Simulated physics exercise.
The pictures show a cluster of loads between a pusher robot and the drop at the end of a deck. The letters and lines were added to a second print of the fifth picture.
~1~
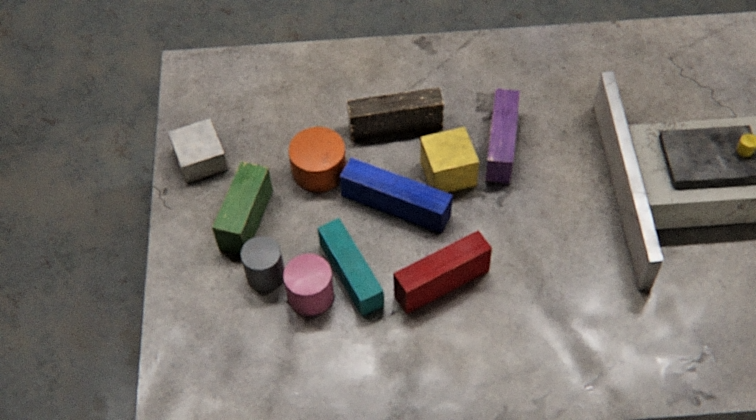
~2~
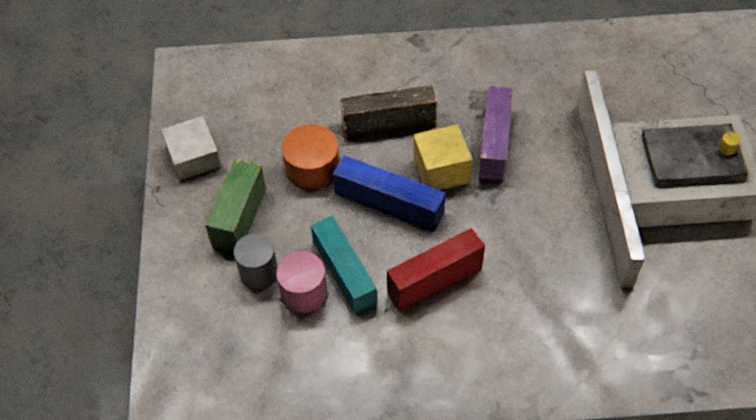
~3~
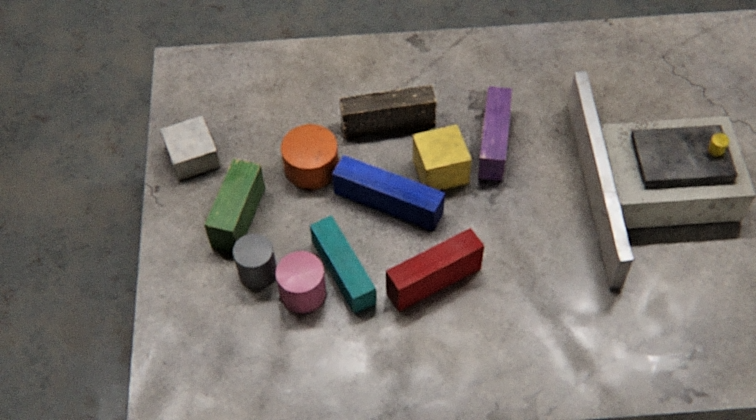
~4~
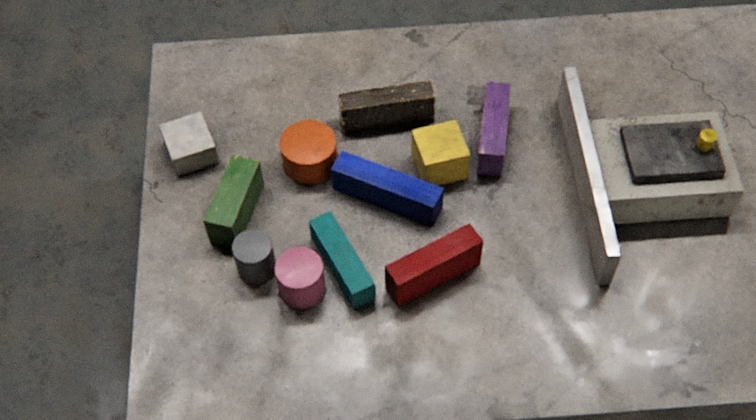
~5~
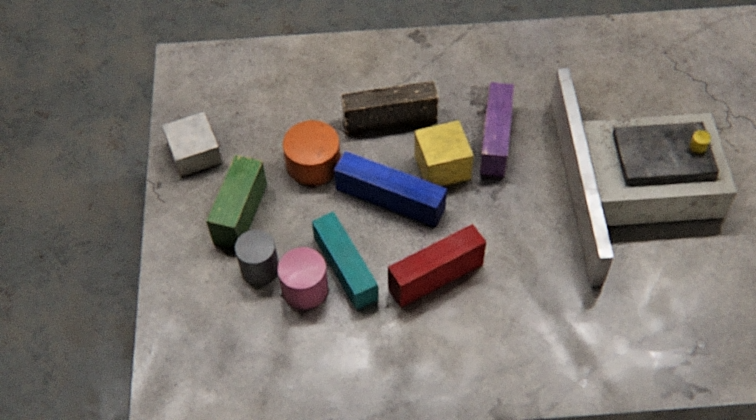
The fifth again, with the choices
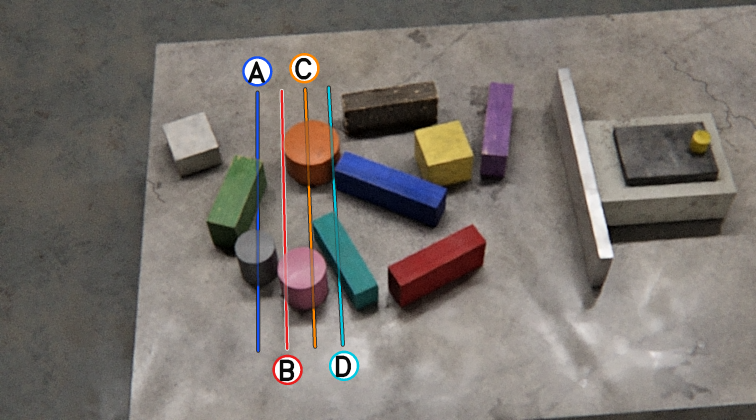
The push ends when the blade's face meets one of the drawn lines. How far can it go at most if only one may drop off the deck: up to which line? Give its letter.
Stop at A.
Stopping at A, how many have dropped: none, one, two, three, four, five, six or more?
In all, one.
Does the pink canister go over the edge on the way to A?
By then, no.
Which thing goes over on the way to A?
The white crate.
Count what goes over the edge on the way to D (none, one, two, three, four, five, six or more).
In all, none.
On the marked copy, A at (258, 211); B at (284, 209); C at (310, 207); D at (335, 205).
Taking A. A third of the way, robot (542, 160); black bar (376, 108); red stick (421, 269).
Two thirds of the way, robot (425, 168); green bar (216, 204); orange canister (244, 150).
When it is over, robot (333, 174); white crate over the edge; green bar (151, 217); one fallen.
As for the rest, B is within the limit but short; C is within the limit but short; D is within the limit but short.
